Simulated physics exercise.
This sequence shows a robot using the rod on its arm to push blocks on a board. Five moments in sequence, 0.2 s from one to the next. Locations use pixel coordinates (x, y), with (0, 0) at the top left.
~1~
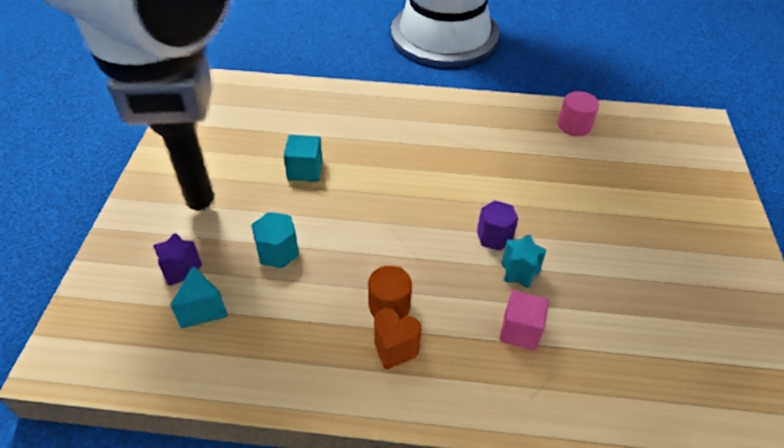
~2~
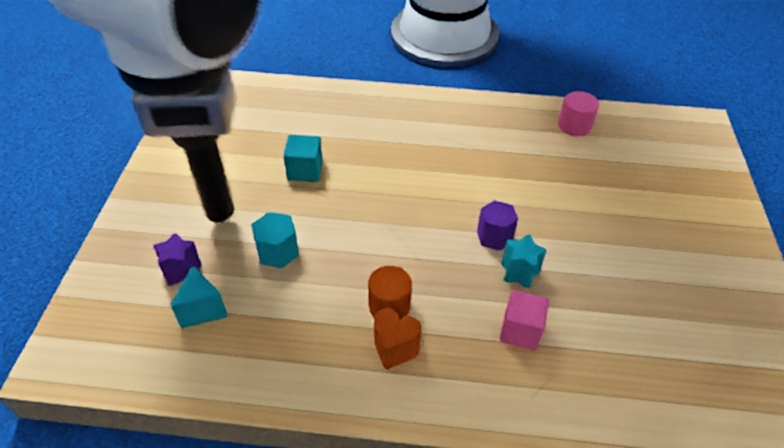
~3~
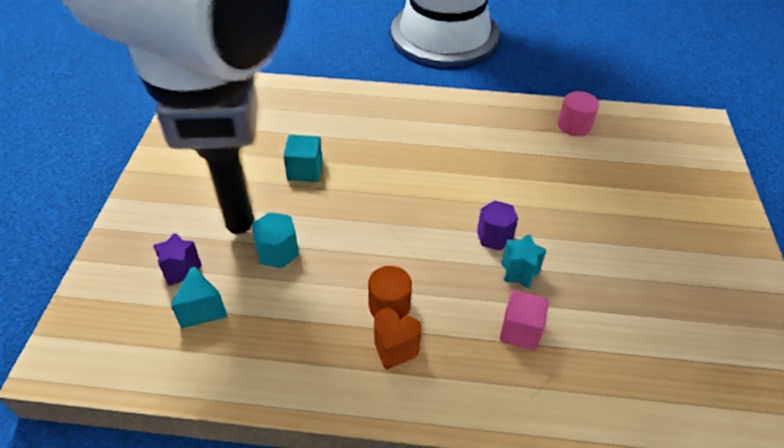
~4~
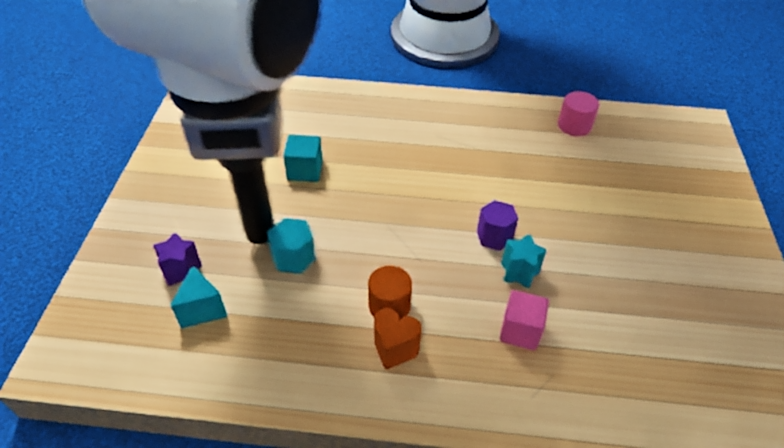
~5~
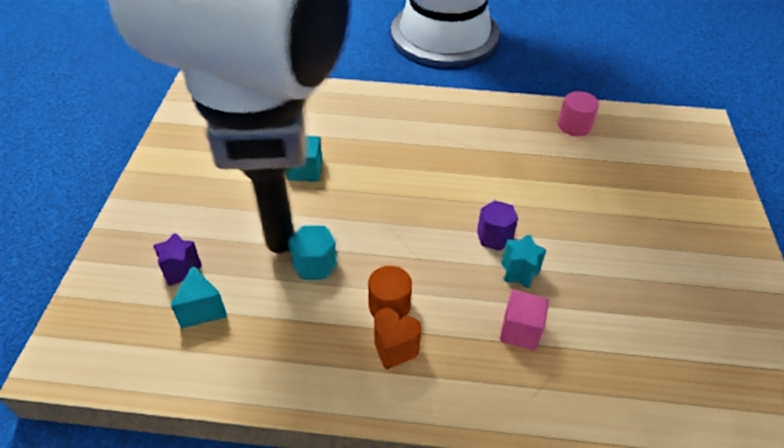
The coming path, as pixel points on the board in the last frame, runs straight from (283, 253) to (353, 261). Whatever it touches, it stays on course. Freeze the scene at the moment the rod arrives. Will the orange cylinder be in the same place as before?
No, I don't think so.
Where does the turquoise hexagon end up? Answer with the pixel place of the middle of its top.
Final place: (383, 256).
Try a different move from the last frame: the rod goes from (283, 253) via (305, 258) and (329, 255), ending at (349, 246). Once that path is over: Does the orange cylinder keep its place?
I'd say yes.
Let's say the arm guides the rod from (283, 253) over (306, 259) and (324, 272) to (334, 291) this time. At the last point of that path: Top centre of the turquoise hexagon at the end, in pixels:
Most likely (368, 258).
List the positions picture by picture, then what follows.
Rod tip (201, 202); block tops, purple star block (173, 248); turquoise hexagon (273, 227); orange cylinder (390, 282), in the first picture.
Rod (221, 213); blocks unchanged, in the second picture.
Rod (241, 224); blocks unchanged, in the third picture.
Rod (261, 234); turquoise hexagon (290, 233), in the fourth picture.
Rod (281, 243); purple star block (173, 248); turquoise hexagon (312, 240); orange cylinder (390, 282), in the fifth picture.
The first path, step by step. Halfway along, rod (316, 247); turquoise hexagon (348, 247).
At the end, rod (352, 251); purple star block in place; turquoise hexagon (383, 256), turned 25° clockwise; orange cylinder (401, 290).
